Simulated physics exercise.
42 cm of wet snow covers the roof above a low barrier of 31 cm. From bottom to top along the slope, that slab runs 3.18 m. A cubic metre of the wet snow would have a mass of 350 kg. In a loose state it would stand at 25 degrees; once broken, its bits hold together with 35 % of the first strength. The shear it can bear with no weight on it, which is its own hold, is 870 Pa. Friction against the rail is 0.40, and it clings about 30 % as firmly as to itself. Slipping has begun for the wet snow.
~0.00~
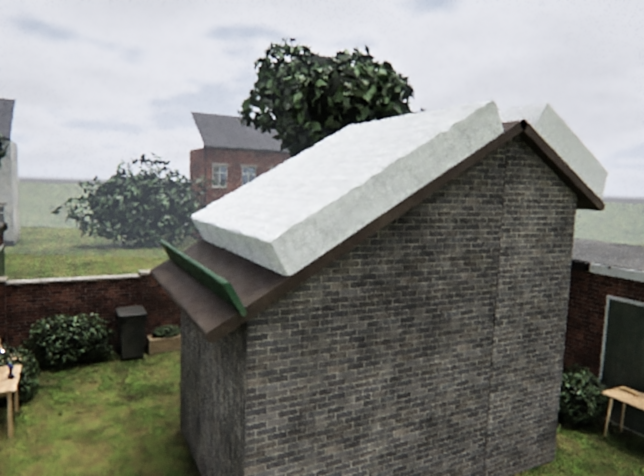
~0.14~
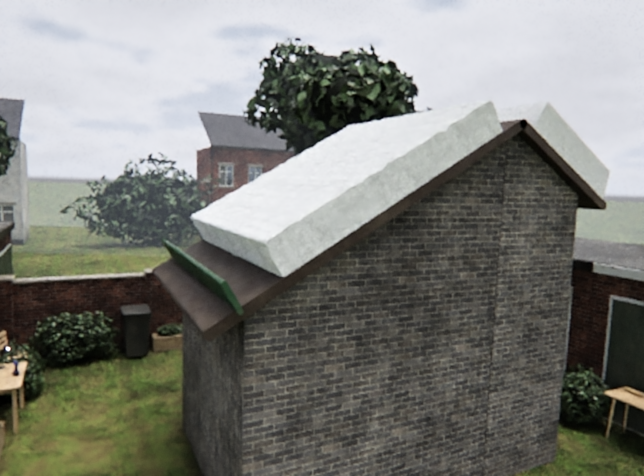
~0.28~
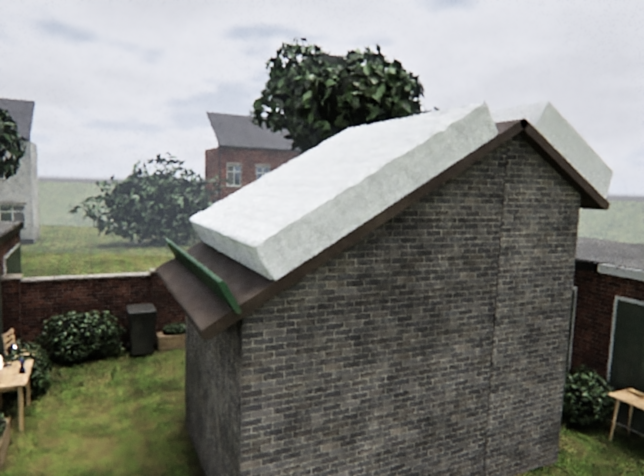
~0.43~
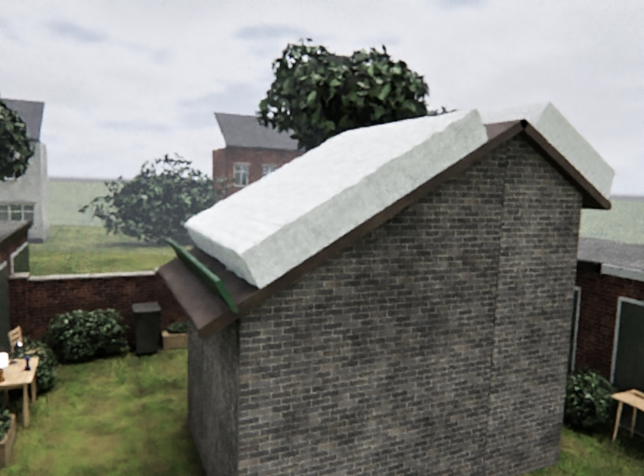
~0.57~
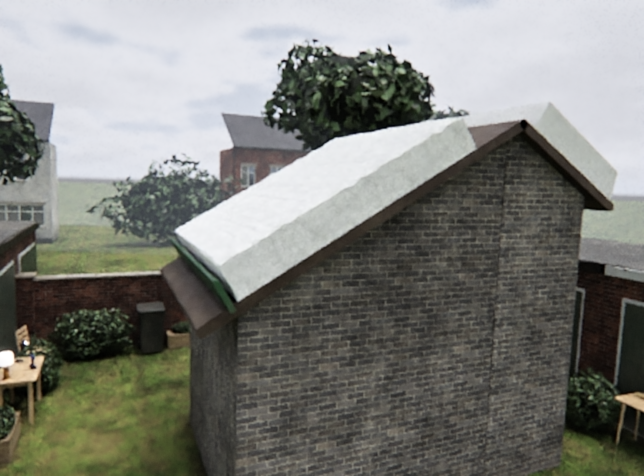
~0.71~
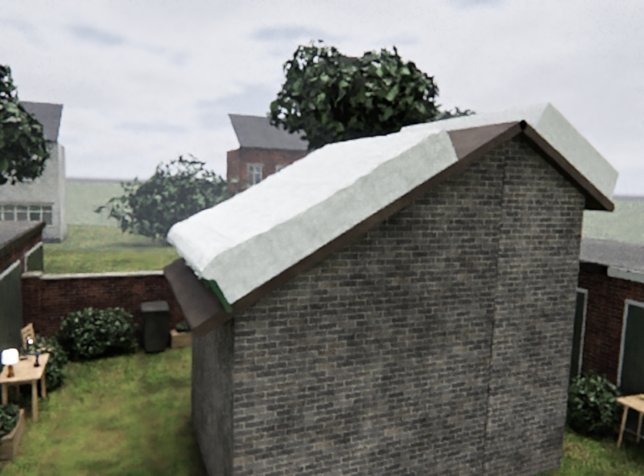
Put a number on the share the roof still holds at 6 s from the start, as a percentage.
That would be about 74 out of 100.
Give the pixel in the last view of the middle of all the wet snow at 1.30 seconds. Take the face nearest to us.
Pretty much at (288, 238), I'd say.
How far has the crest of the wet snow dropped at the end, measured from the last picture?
Around 0.4 m.
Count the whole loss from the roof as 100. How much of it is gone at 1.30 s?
Some 40 in a hundred.
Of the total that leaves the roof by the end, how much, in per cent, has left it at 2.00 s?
I'd put it at around 80 %.
By 1.30 s, 90 % of the snow is on the roof.
By 2.00 s, 79 % of the snow is on the roof.
By 2.70 s, 74 % of the snow is on the roof.
By 3.40 s, 74 % of the snow is on the roof.
By 6.00 s, at the end, 74 % of the snow is on the roof.
